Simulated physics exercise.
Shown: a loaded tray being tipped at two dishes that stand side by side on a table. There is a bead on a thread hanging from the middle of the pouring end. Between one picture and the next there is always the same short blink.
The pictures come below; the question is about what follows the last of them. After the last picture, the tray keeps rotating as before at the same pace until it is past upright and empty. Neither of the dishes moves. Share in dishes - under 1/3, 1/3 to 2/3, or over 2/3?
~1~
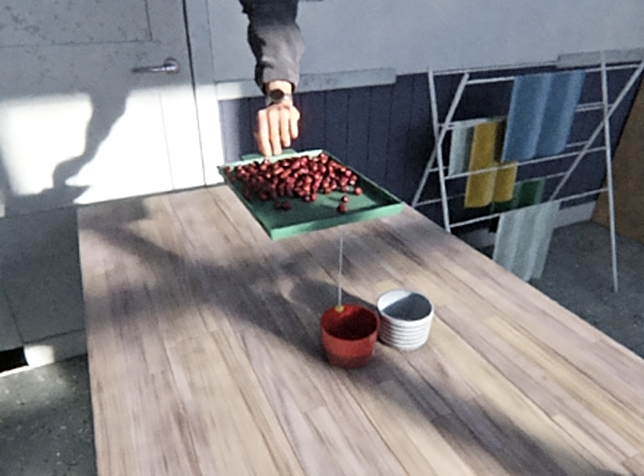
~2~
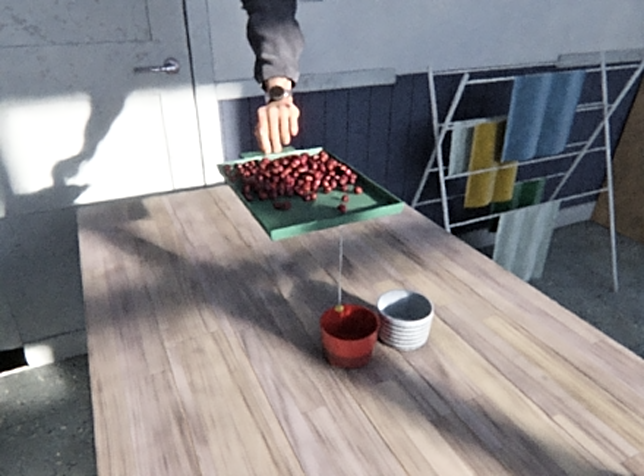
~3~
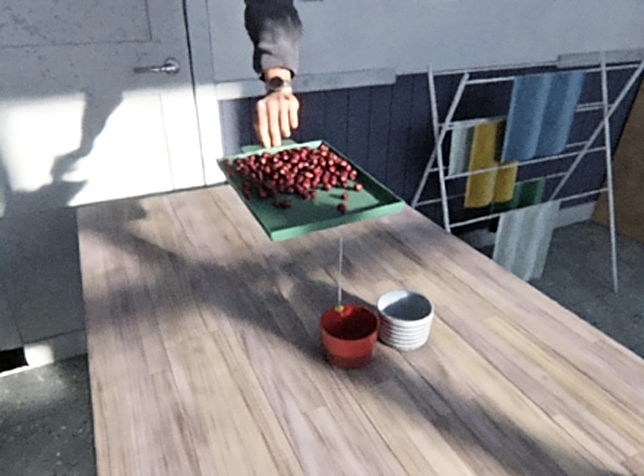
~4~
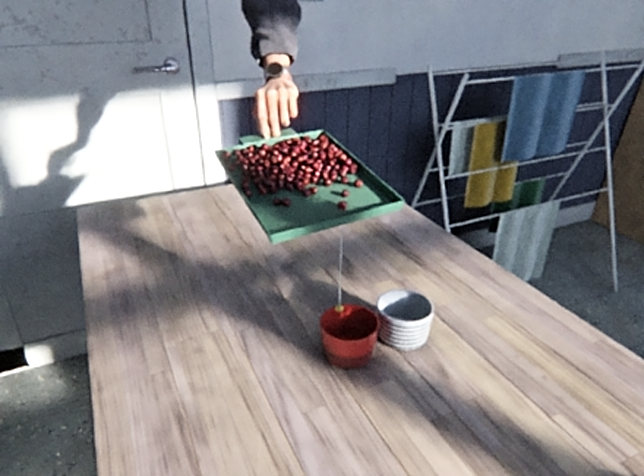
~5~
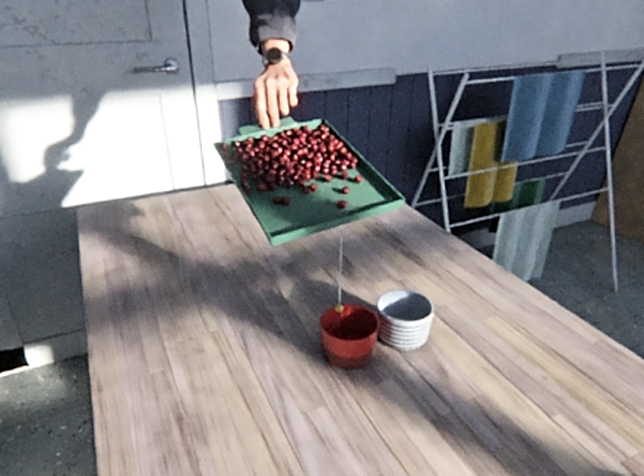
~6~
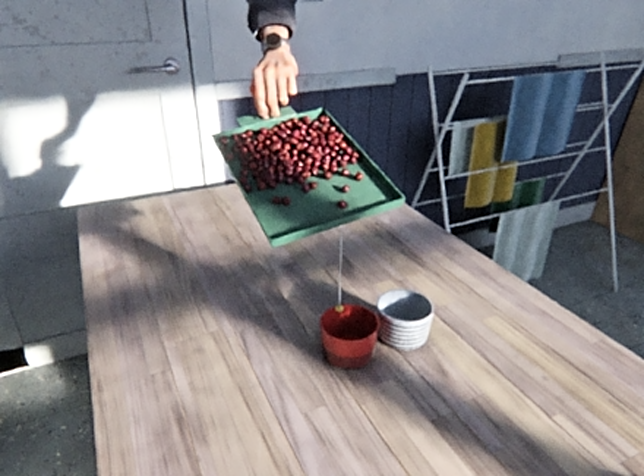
Under 1/3.
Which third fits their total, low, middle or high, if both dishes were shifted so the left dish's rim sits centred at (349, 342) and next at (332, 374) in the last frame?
Taking the tries in order: Below one third and under a third.
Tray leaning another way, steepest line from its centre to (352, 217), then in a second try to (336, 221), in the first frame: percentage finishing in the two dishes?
I'd expect around 20 in a hundred first and around 10 in a hundred second.
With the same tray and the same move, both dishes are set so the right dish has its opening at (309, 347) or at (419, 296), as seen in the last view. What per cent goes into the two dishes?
The first position comes out at 50 per cent, the other at 0 per cent.
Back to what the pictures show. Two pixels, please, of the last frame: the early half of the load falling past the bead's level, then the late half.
The leading part at (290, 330), the rest of it at (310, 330).
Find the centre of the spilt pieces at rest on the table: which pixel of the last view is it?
I'd put the middle somewhere around (298, 399) in the last picture.
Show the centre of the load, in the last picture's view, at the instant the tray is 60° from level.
The middle of the pieces sits at roughly (300, 194).
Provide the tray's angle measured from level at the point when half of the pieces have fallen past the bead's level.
Angle: Approx. 110 degrees.
Shortly afterwards, tray tipped steeply; the bulk on the tray; only a few in the left dish; a little outside both; a little in the air.
Next, tray tipped right over; the bulk on the tray; only a few in the left dish; near a quarter outside both; only a few in the air.
Some moments later, tray tipped past a quarter turn; only a few in the left dish; all but a few outside both.
In the end, tray tipped past a quarter turn; only a few in the left dish; none at all in the right dish; all but a few outside both.
